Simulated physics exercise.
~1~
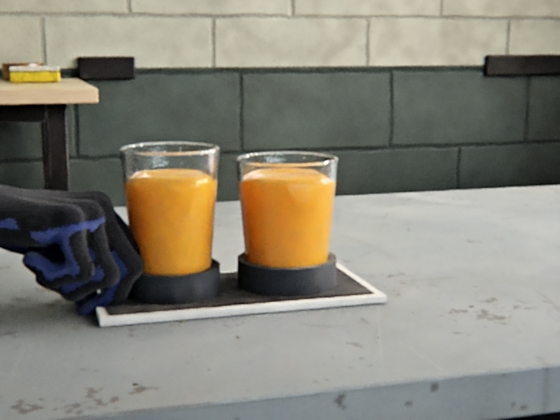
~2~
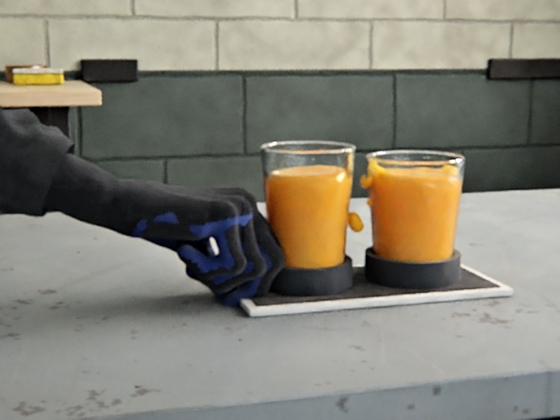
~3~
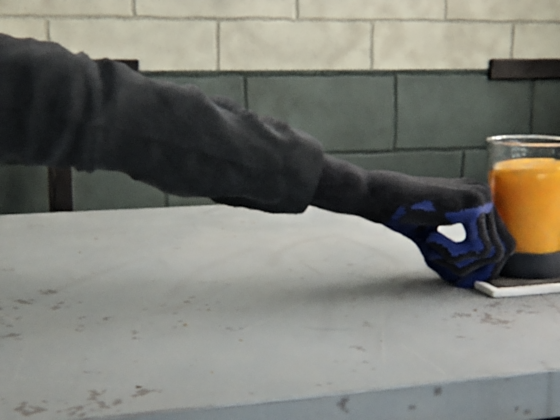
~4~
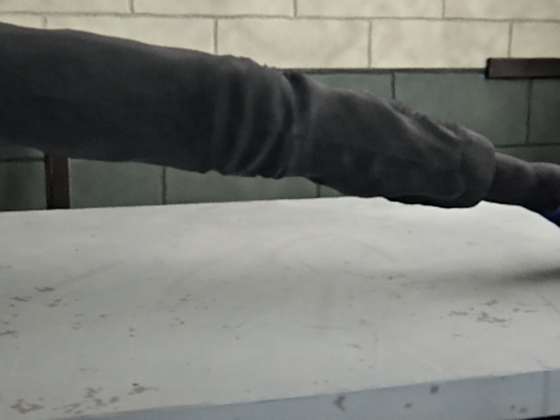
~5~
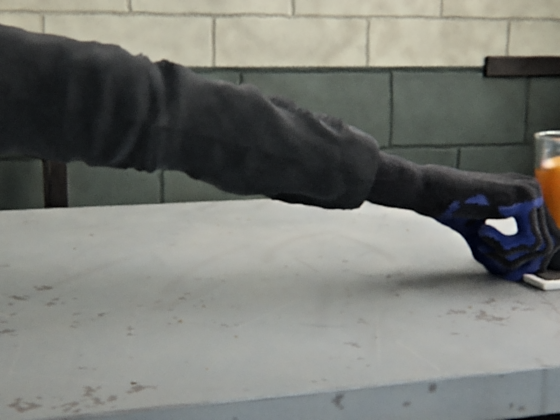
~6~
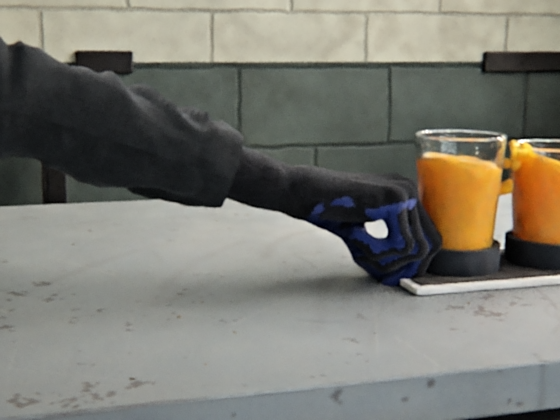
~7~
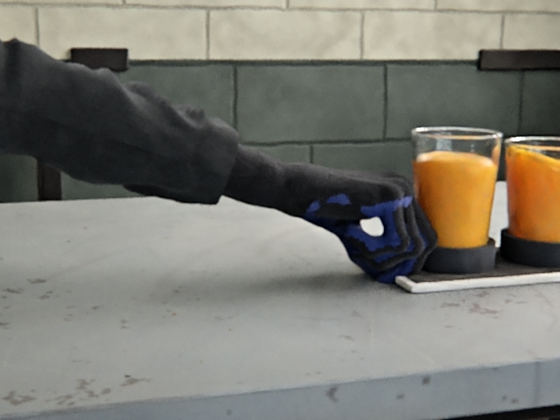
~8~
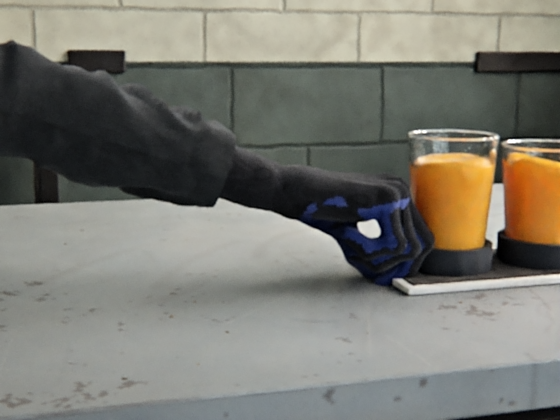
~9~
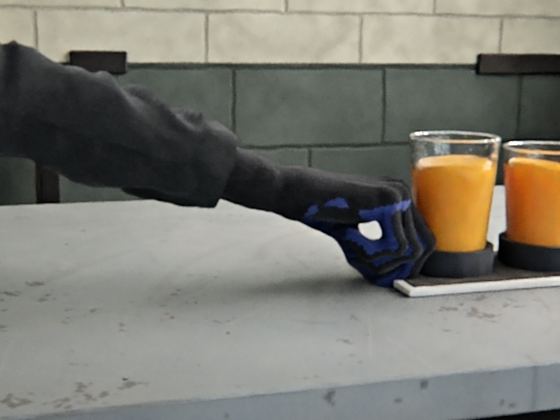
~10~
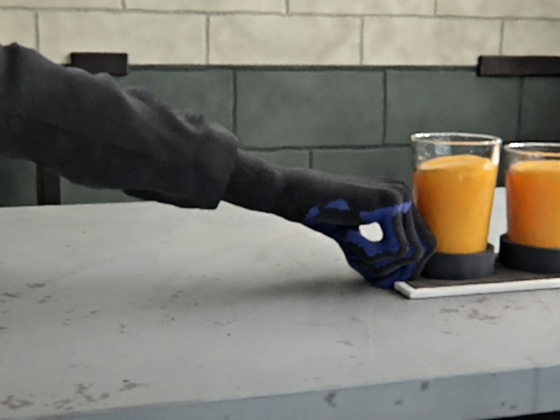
A gloved hand slides a tray of two juices right, spilling some, then back left.
